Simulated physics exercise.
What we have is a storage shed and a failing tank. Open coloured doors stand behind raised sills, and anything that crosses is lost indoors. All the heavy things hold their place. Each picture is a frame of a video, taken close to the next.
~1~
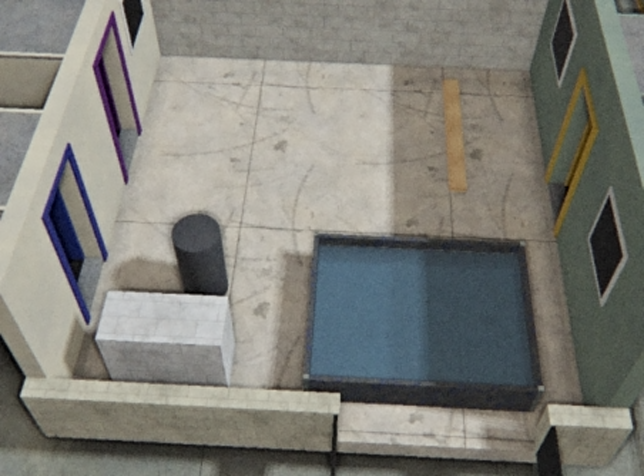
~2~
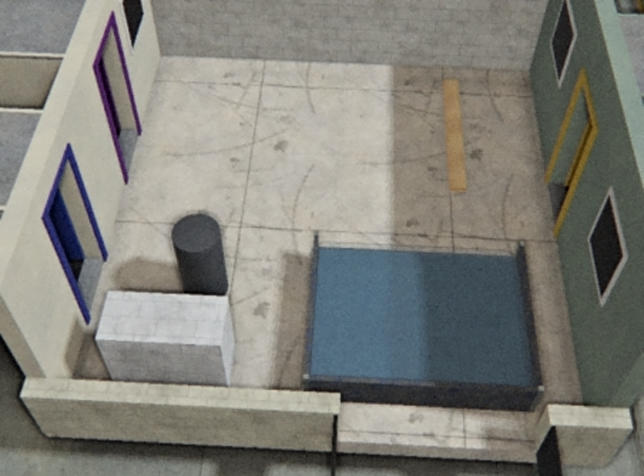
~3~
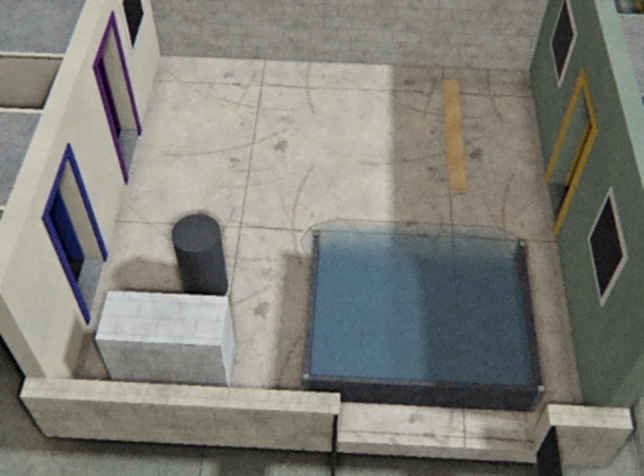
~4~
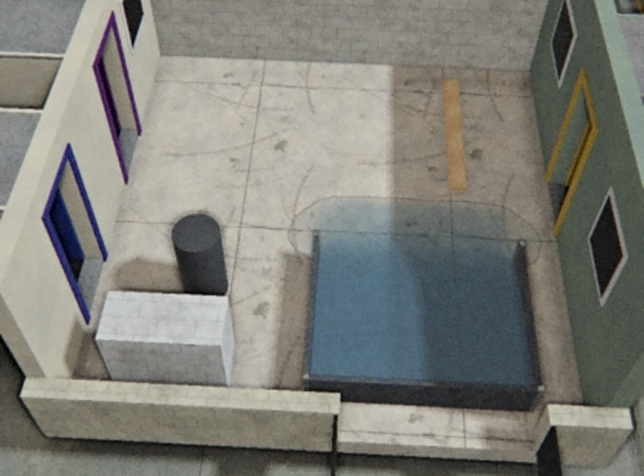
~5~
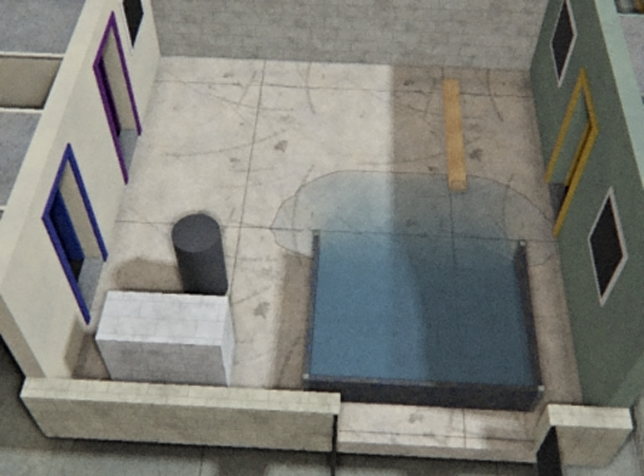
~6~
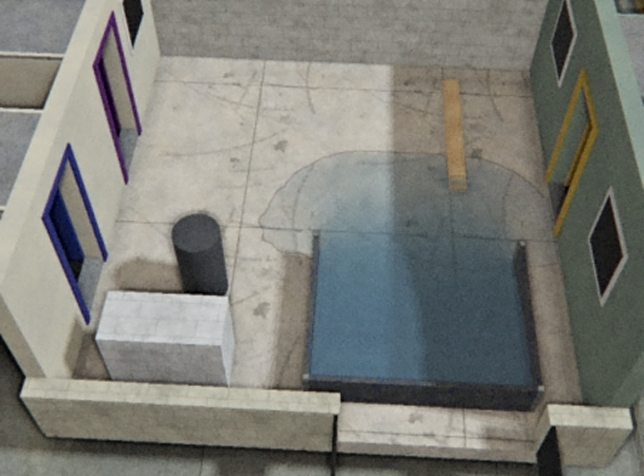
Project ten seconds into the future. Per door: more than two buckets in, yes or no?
Purple door no, blue door no, yellow door yes.
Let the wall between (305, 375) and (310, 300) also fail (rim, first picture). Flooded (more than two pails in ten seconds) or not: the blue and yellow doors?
Well, blue gets past it and yellow stays beneath it.
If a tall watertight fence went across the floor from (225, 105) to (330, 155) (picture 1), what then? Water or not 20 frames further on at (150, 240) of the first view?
Parched.
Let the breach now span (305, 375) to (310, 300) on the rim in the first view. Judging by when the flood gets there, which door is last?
That's the one in yellow.
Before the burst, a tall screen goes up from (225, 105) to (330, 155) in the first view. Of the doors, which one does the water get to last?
That would be the blue one.
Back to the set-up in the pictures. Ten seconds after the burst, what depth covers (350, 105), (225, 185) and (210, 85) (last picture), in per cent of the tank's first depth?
Going place by place: 12 %, 16 % and 16 %.
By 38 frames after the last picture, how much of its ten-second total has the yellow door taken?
About 70 per cent.
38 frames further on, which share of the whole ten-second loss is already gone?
My reading is near 65 per cent.
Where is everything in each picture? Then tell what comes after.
The water tank at (420, 310) is whole and still, in the first picture.
The front is at a hidden place, out from the gap on the water tank's far side, in the second picture.
The front is at a hidden place, out from the gap on the water tank's far side, in the third picture.
Water pours out on the water tank's far side and has run to (302, 223), in the fourth picture.
Water pours out on the water tank's far side and has run to (305, 192), in the fifth picture.
The front is at (511, 177), out from the gap on the water tank's far side, in the sixth picture.
A moment on, water covers 40 % of the floor; the purple door not reached, the blue door not reached, the yellow door under two buckets in.
Next, water covers 55 % of the floor; the purple door not reached, the blue door not reached, the yellow door under two buckets in.
Then, water covers 60 % of the floor; the purple door not reached, the blue door not reached, the yellow door over two buckets in.
Later, water covers 75 % of the floor; the purple door wet at the sill, nothing in, the blue door wet at the sill, nothing in, the yellow door far over two buckets in.
In the end, water covers 95 % of the floor; the purple door wet at the sill, nothing in, the blue door wet at the sill, nothing in, the yellow door far over two buckets in.
